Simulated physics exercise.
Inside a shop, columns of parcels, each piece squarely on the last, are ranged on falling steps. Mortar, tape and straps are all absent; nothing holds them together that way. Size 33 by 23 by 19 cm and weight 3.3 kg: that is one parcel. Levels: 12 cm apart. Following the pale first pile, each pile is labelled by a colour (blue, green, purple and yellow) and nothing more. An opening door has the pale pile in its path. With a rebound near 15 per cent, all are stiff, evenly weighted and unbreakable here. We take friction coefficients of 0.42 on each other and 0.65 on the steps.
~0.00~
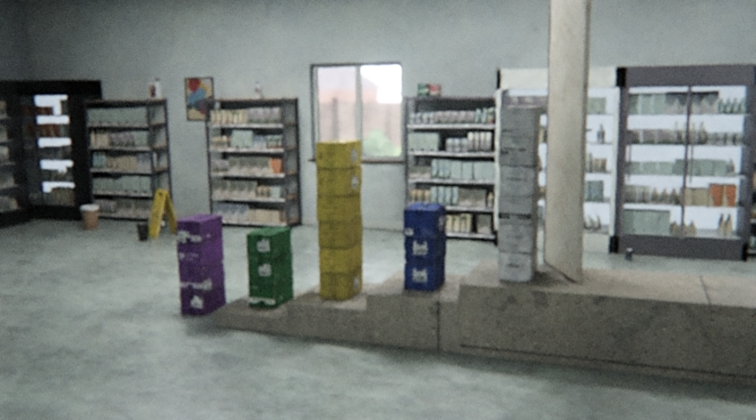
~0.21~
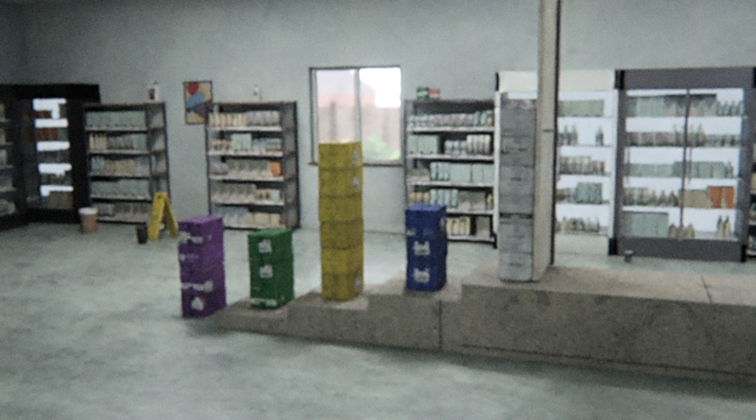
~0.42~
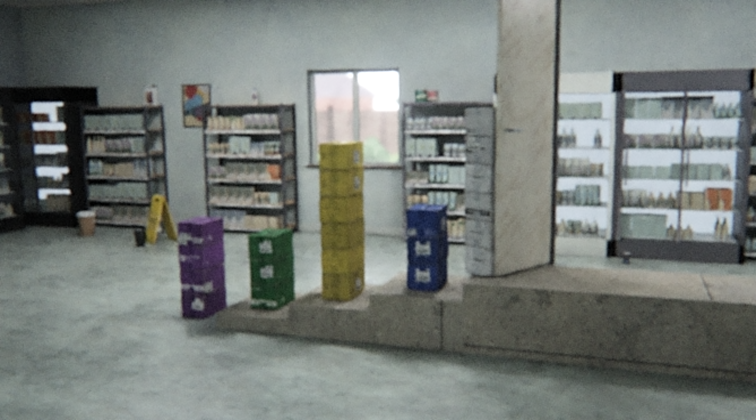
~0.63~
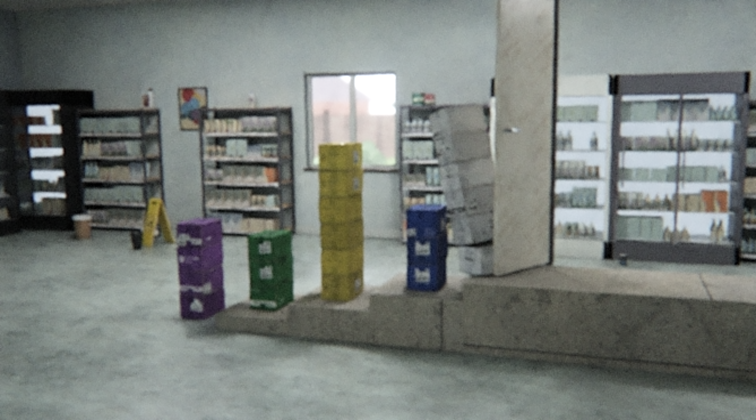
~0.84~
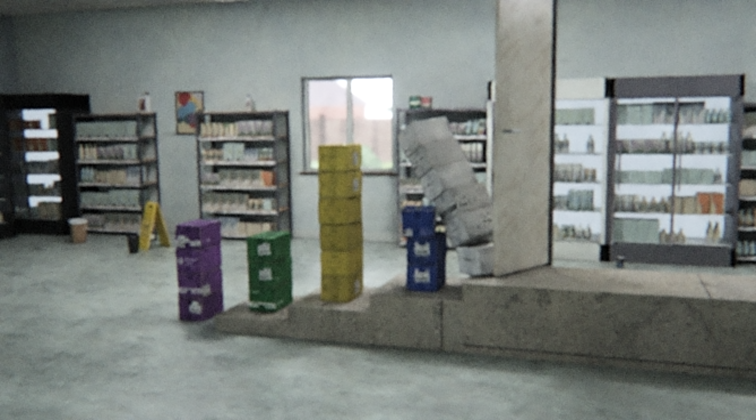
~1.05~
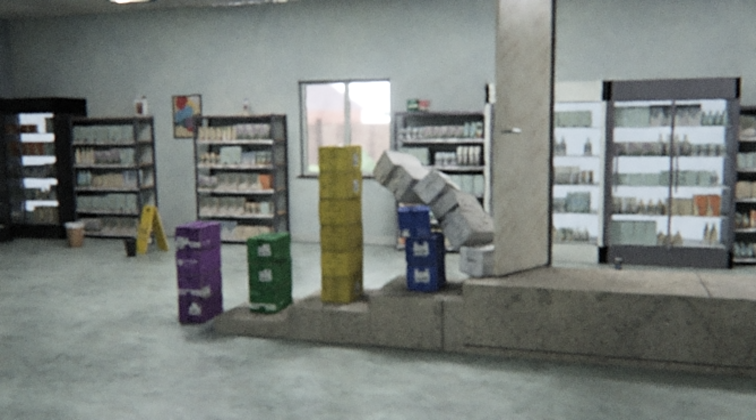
A door swung left into the tall pale stack of parcels on the shop's steps, and the stack leaned farther and farther left, bending over the blue pile and nudging its top parcel.
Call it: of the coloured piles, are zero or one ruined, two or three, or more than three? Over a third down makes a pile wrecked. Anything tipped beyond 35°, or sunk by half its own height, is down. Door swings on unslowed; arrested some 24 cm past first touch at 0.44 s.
Zero or one.
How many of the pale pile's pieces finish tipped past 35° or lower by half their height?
In total, 5 of the pale pieces.
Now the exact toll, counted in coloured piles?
0.
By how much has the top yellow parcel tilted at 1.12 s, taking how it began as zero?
Tilt from start: Approx. 0 degrees.
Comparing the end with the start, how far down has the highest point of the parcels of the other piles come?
I make it close to 0 cm.
After 1.12 s, 5 of the pale pile down; none of the 16 other parcels down, 1 disturbed; top blue parcel 3° from how it stood.
After 1.28 s, 5 of the pale pile down; none of the 16 other parcels down, 1 disturbed; top blue parcel 8 cm from its place.
In the end (3.2 s), 5 of the pale pile down; none of the 16 other parcels down, 1 disturbed; top blue parcel 8 cm from its place; top purple parcel unmoved. No coloured pile is wrecked. From the last view, middles, top blue parcel near (416, 221), top purple parcel near (198, 236).
